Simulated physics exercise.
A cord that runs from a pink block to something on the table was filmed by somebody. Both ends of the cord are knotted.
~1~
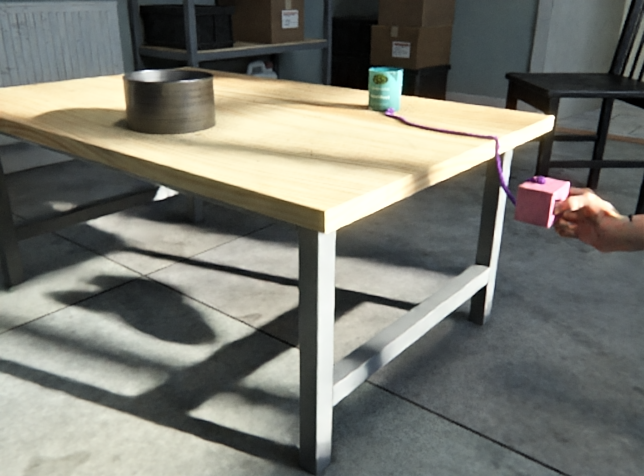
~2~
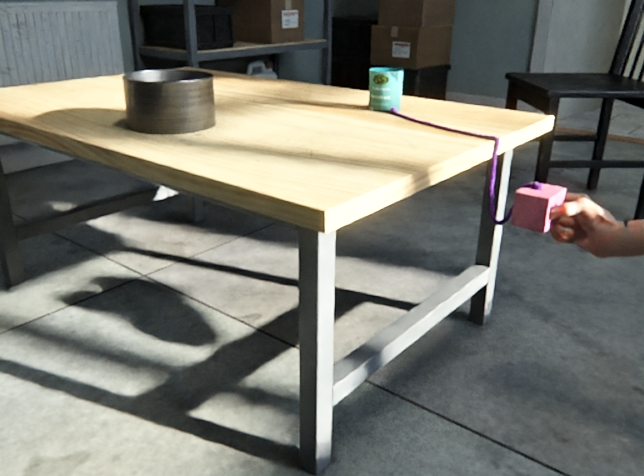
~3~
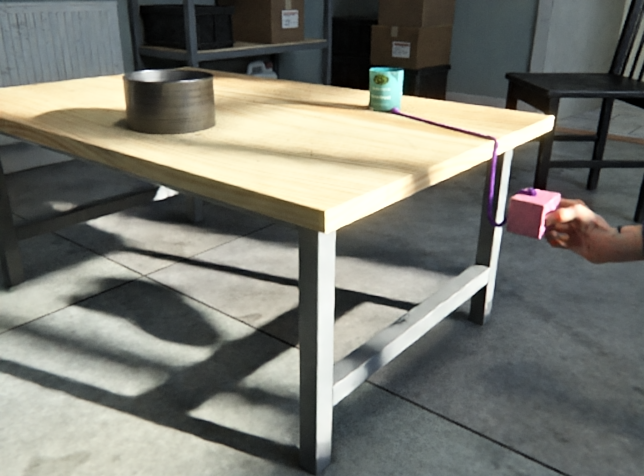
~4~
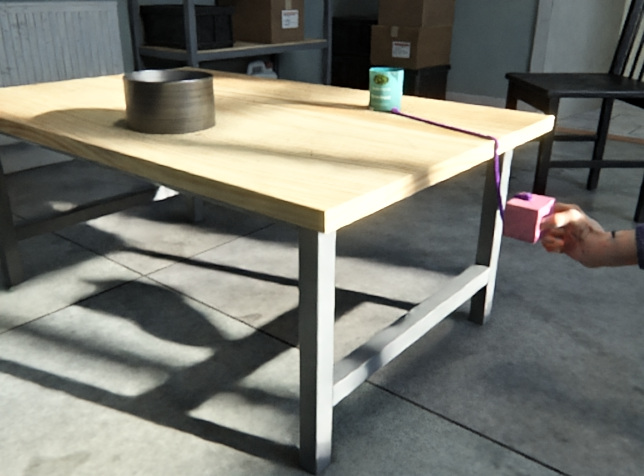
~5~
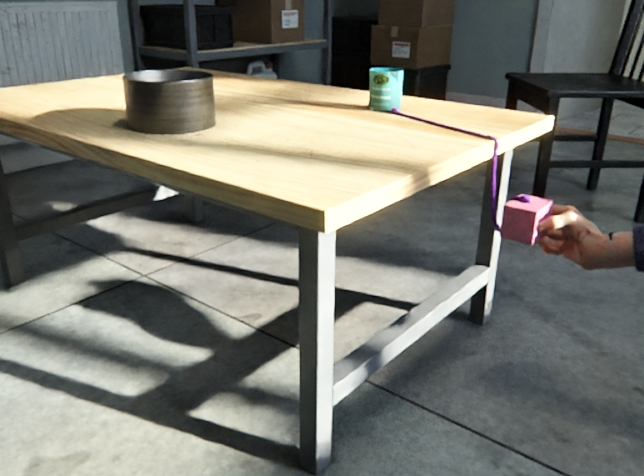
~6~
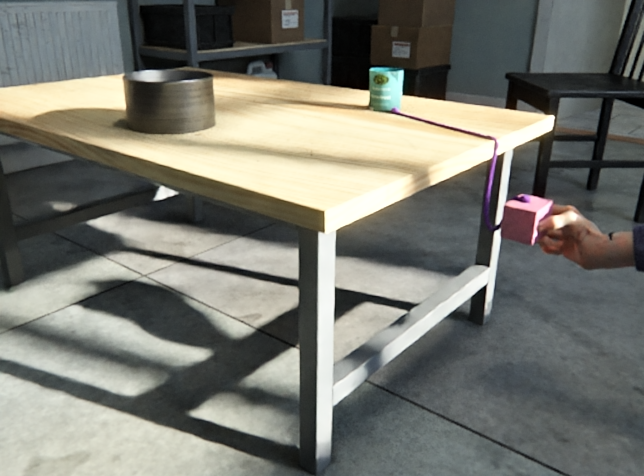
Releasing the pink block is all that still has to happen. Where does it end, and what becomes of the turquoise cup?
By the end the pink block has gone all the way down, and the turquoise cup has been taken down too.
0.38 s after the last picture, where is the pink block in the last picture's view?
About (496, 388).
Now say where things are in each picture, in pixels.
In the first frame, pink block (542, 201); pot (168, 75); turquoise cup (386, 69).
In the second frame, pink block (538, 206).
In the third frame, pink block (533, 213).
In the fourth frame, pink block (529, 217); cord through (434, 124) (491, 139).
In the fifth frame, pink block (526, 219); cord through (434, 124) (491, 139).
In the sixth frame, pink block (526, 219); pot (168, 75); turquoise cup (386, 70); cord tied to the cup, with little slack.
Then, 0.38 s after the last picture, block on the floor near (496, 389); pot unmoved; cup tugged along near (537, 121).
Then, 0.72 s after the last picture, block on the floor near (477, 414); pot unmoved; cup down on the floor.
At rest, block on the floor near (477, 414); pot unmoved; cup down on the floor. The pink block drops all the way and the turquoise cup is dragged off.
